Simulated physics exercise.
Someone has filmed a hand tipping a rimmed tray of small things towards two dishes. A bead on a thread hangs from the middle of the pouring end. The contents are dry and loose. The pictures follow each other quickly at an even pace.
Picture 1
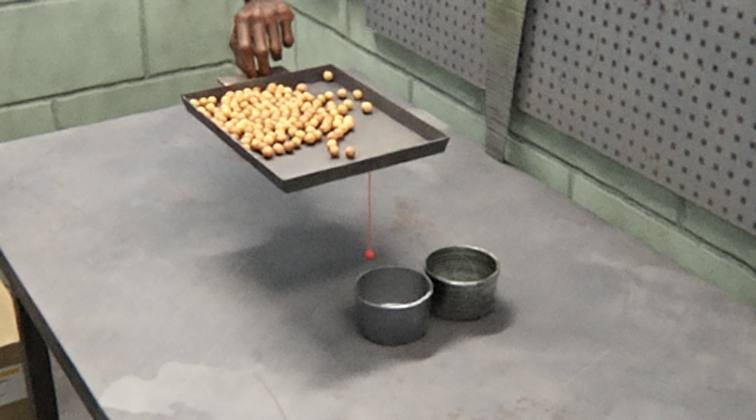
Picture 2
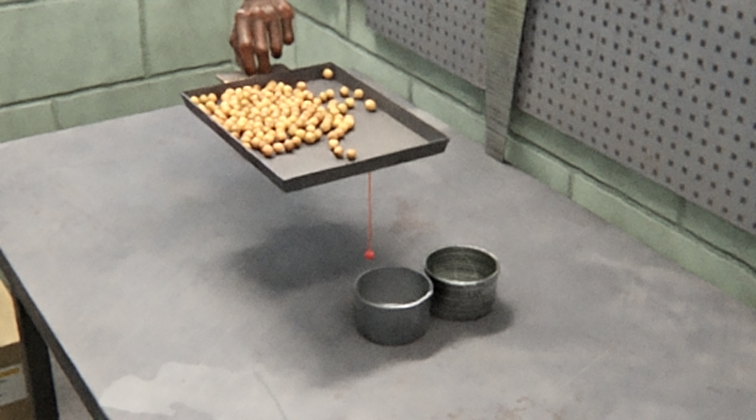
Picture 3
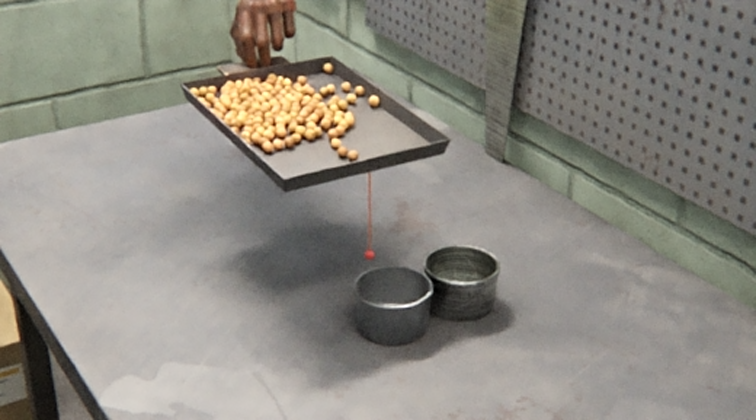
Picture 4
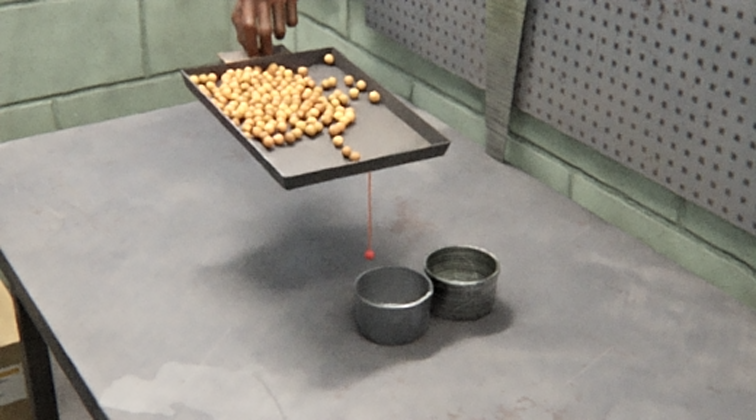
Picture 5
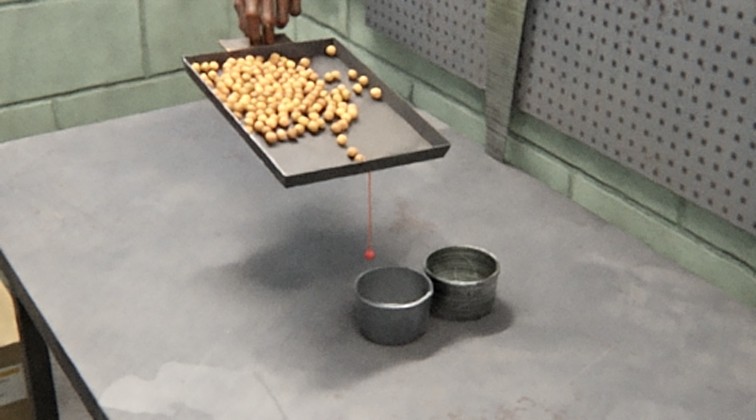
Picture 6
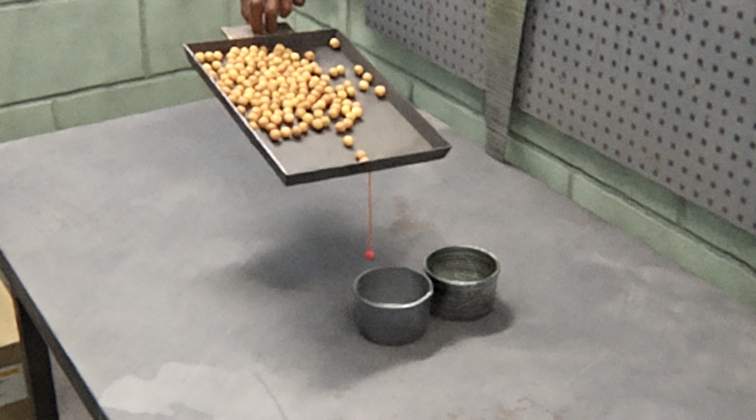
A hand raises the back of a dark tray, and the round wooden beads begin shifting.
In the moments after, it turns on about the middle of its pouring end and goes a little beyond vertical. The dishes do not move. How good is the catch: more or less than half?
The two hold over half of the load.
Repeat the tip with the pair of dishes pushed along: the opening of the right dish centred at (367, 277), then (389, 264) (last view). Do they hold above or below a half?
In turn: The smaller part; the smaller part.
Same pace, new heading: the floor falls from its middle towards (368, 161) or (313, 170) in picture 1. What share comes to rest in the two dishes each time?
The first gives 70 %, the second 0 %.
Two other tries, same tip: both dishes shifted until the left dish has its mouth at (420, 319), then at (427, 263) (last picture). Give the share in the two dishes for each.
The first gives 0 %, the second 70 %.
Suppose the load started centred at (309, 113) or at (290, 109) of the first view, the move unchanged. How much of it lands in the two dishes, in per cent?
Near 80 % and 70 %.
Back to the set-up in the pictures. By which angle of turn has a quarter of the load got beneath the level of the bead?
Near 60 degrees.
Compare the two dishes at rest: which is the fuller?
It is the dish on the right.
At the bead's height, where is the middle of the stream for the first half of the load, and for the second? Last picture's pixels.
Early half (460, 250), late half (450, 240).
Soon after the last picture, tray tipped steeply; about two thirds on the tray; a stray few in the left dish; a small part in the right dish; a stray few outside both; a small part in the air.
A little later, tray tipped right over; a small part on the tray; a small part in the left dish; about half in the right dish; about a quarter outside both; a small part in the air.
Later still, tray tipped past a quarter turn; a small part in the left dish; about half in the right dish; about a quarter outside both.
By the end, tray tipped past a quarter turn; a small part in the left dish; about half in the right dish; about a quarter outside both.
